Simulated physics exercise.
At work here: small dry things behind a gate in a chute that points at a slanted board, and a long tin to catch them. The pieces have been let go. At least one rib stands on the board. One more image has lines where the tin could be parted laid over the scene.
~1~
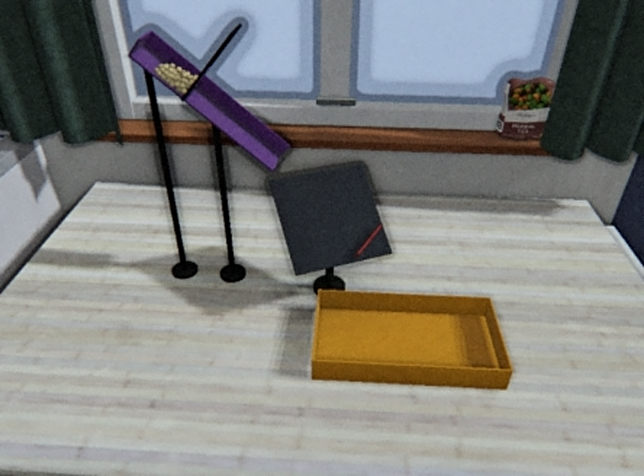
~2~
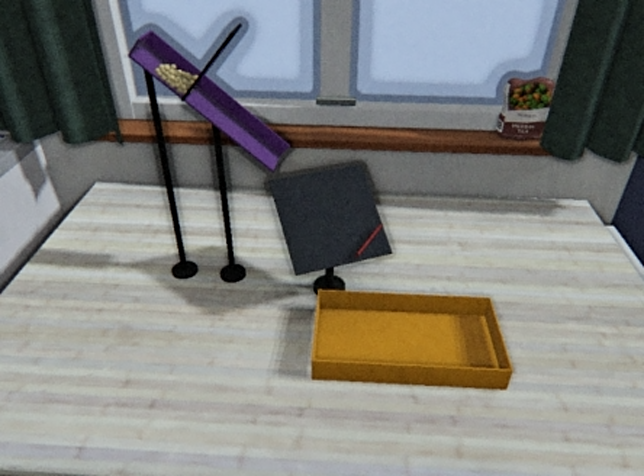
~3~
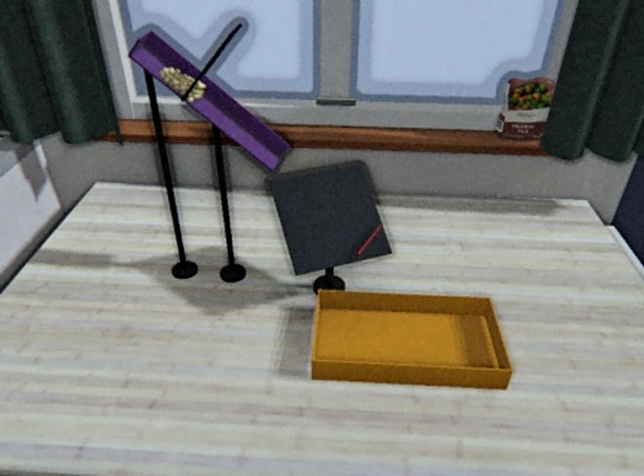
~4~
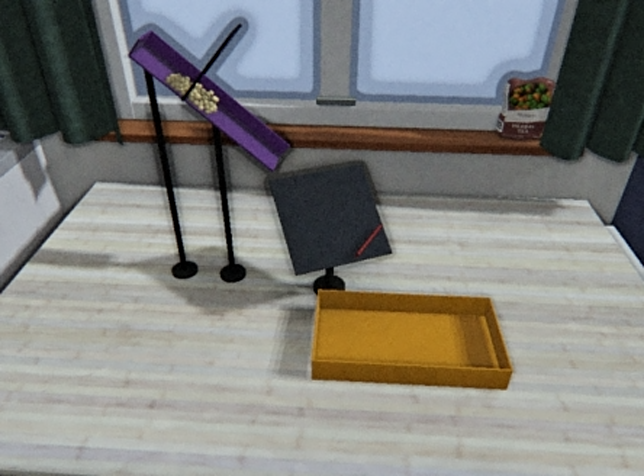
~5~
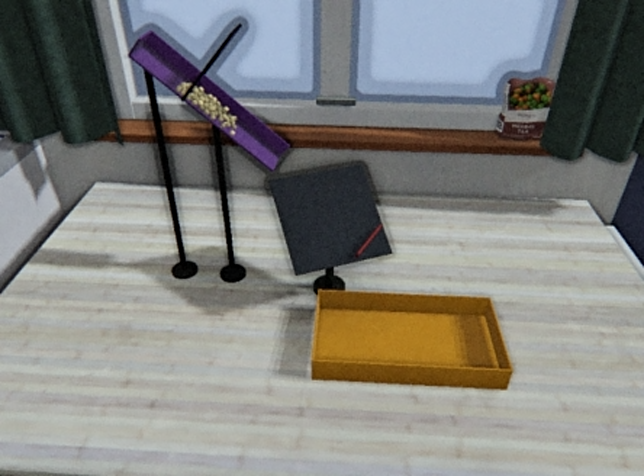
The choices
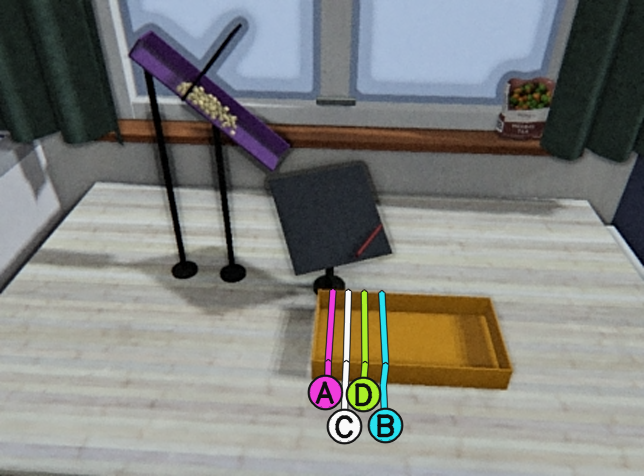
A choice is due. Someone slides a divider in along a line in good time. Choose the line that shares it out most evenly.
I would pick line C.
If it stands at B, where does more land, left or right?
The left side.
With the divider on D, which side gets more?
Left.
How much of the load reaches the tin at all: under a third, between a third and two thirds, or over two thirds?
It is over two thirds.
On the marked copy, line A crosses the front rim at (328, 361); line B crosses the front rim at (385, 364); line C crosses the front rim at (346, 362); line D crosses the front rim at (365, 363).
With A, of what is caught, just a few on the left of the divider, almost all on the right.
With B, of what is caught, almost all on the left of the divider, about a tenth on the right.
With C, of what is caught, roughly half on the left of the divider, roughly half on the right.
With D, of what is caught, the larger part on the left of the divider, about a tenth on the right.
